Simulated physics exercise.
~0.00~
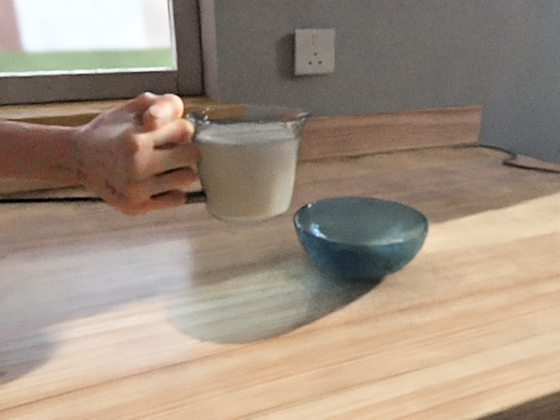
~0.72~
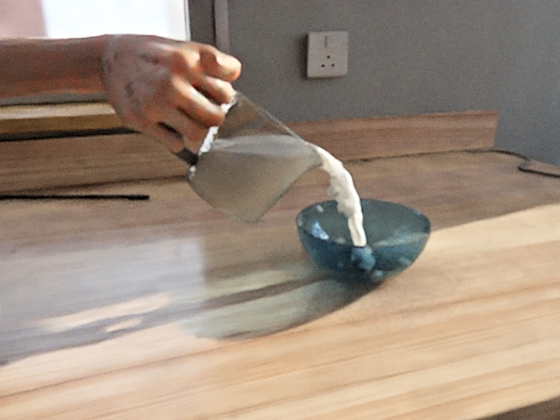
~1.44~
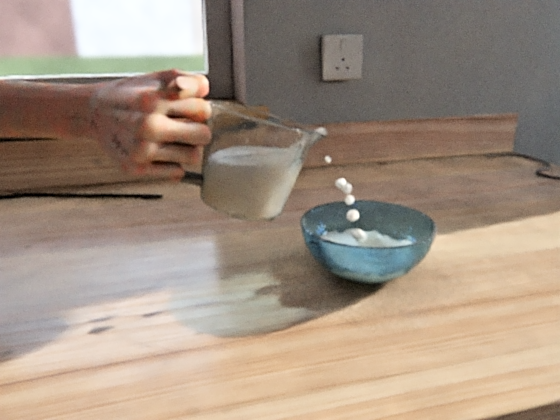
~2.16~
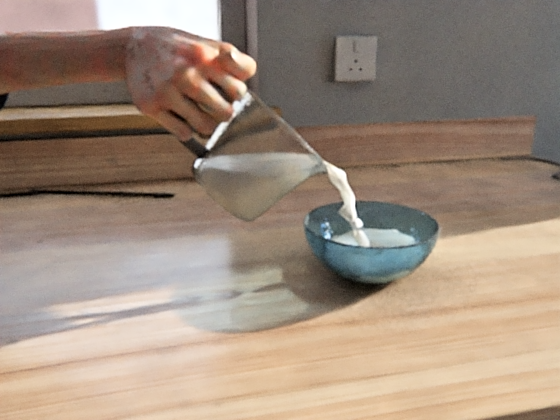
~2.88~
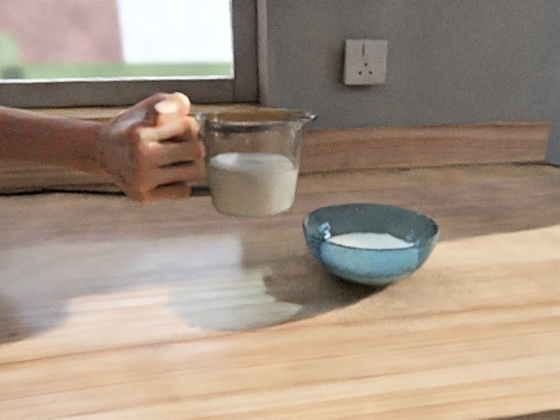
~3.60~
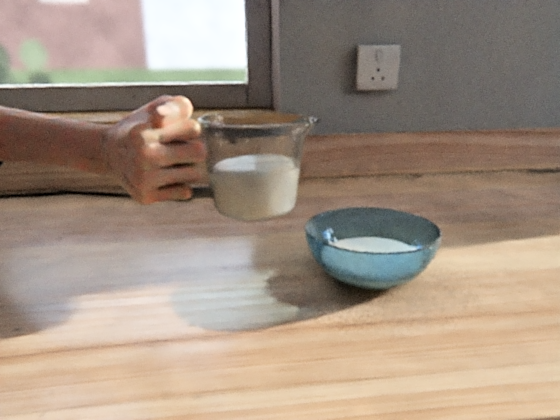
On a sunlit wooden worktop below a window and a wall socket, a hand holds up a clear glass jug of milk to the left of an empty blue bowl. The hand tips the jug steeply to the right, and a white stream runs from its lip into the bowl. It then eases the jug back, and the flow breaks into a few falling drops. The jug tilts forward again for a second pour before it is brought level. At the end, the jug is held still, partly full, beside the bowl, which now has milk in it.
